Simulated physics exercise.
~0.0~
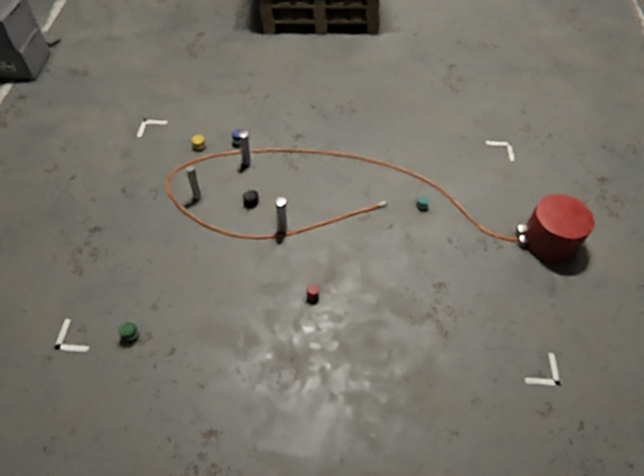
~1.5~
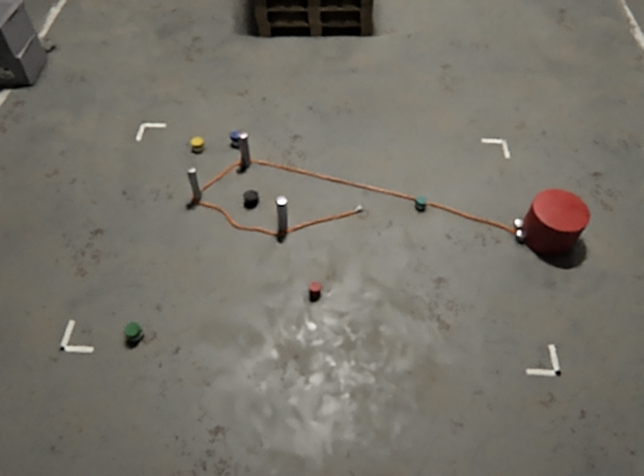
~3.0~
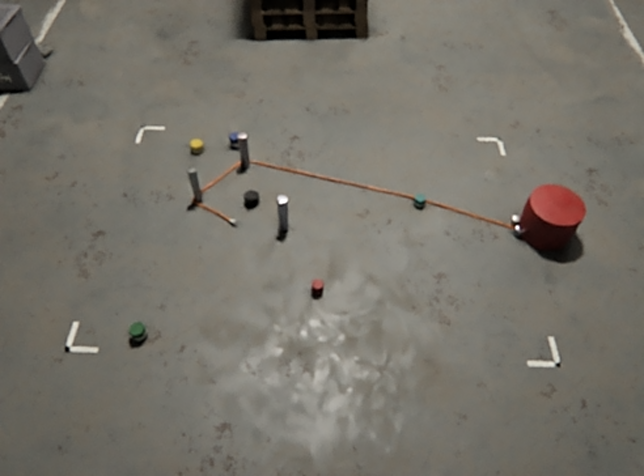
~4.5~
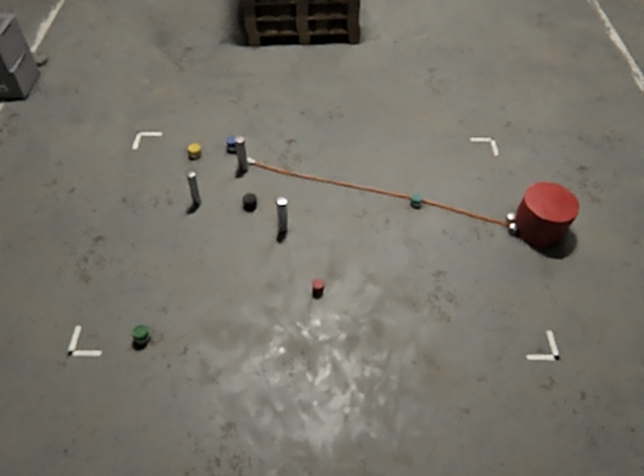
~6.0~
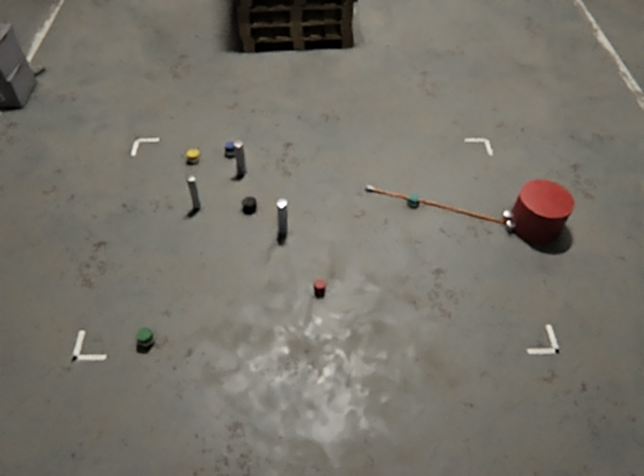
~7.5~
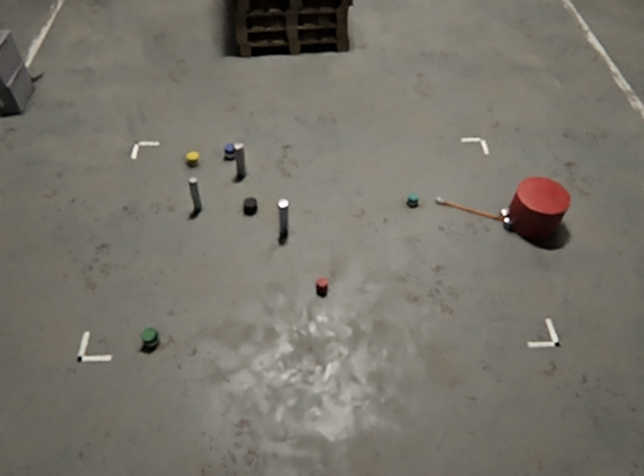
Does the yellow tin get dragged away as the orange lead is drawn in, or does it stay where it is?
The yellow tin stays where it is, beside the blue one near the posts, while the lead draws back to the red reel.
